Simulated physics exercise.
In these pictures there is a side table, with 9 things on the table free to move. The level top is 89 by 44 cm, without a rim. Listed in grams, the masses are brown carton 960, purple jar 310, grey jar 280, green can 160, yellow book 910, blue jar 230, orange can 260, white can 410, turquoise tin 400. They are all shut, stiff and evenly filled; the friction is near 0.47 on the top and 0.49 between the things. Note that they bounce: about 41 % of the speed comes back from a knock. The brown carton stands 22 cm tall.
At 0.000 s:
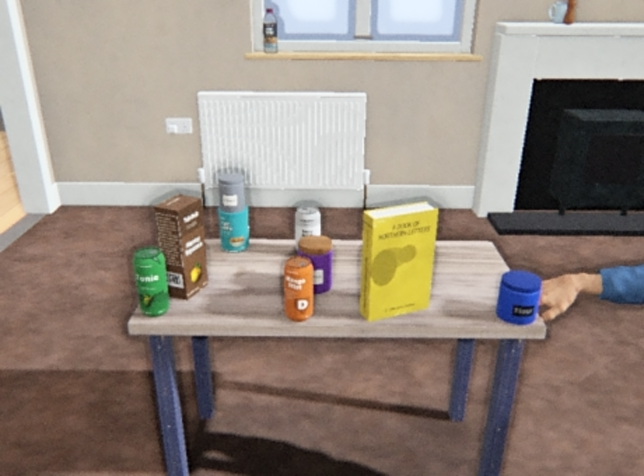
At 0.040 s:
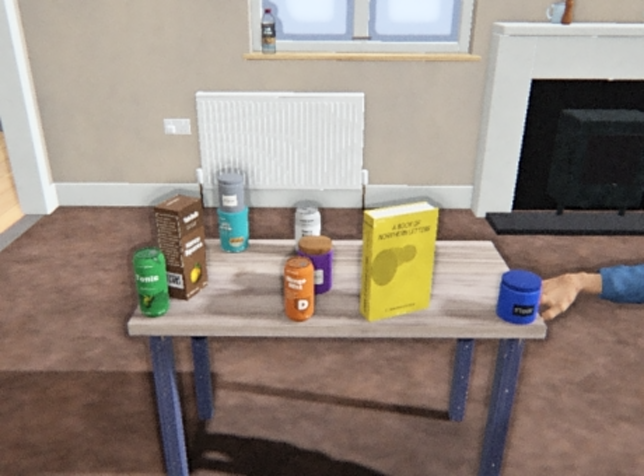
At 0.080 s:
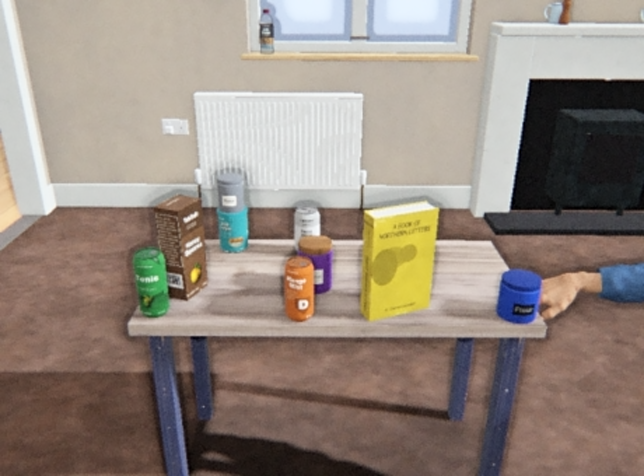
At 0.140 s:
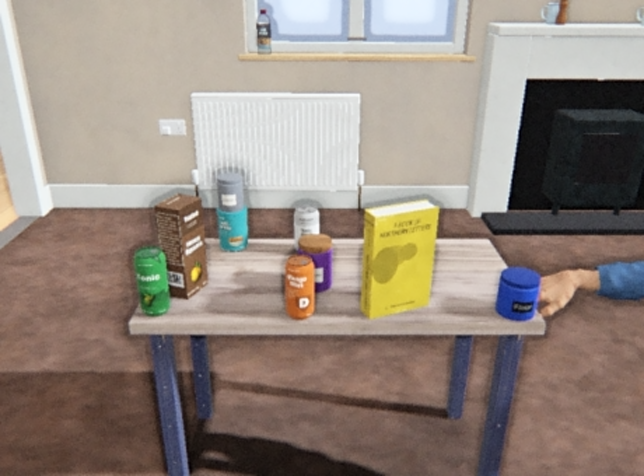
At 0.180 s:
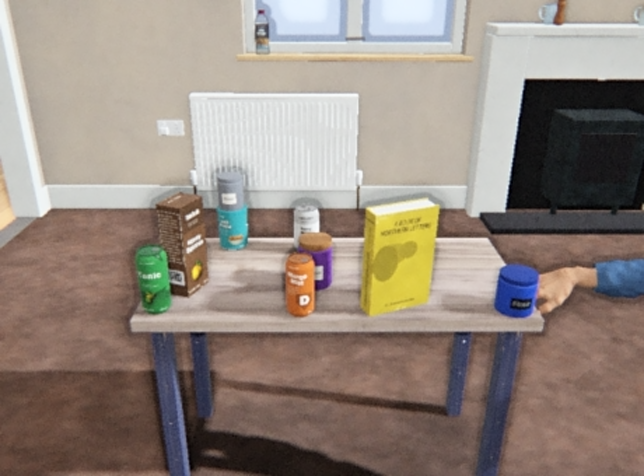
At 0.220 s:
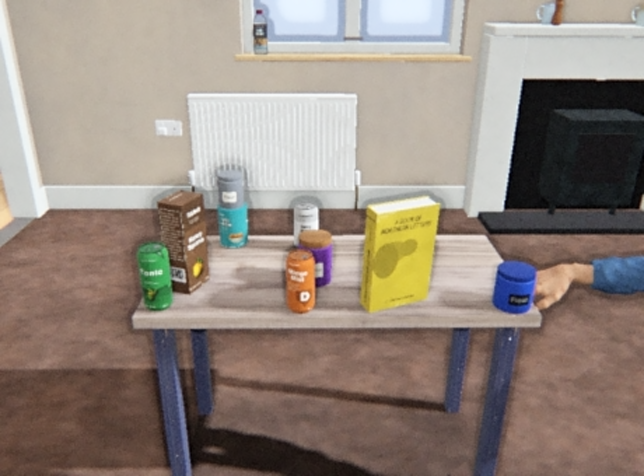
A hand beside the blue jar slowly nudges the table, crowded with containers and a yellow book.
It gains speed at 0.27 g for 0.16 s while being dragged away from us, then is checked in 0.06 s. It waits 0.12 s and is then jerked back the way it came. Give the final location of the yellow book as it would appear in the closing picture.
Final location: (360, 273).
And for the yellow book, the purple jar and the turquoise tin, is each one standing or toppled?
Here's how it ends: The yellow book comes down, the purple jar never goes down, and the turquoise tin never goes down.
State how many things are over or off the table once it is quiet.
So, 1 in all.
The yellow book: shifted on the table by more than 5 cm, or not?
Yellow book: Moved.
Around 0.42 s, table shifted 5 cm; yellow book at 12° to upright near (390, 247).
Around 0.62 s, yellow book at 60° to upright near (372, 258); green can at 3° to upright.
Around 0.82 s, yellow book on its side near (362, 269); green can at 16° to upright; grey jar at 5° to upright.
Around 1.12 s, yellow book on its side near (360, 273); green can at 7° to upright.
Finally (1.9 s), on their side or leaning hard on the table, yellow book; the other 8 still in place (within 5 cm). Final places as that camera would see them, yellow book near (360, 273).
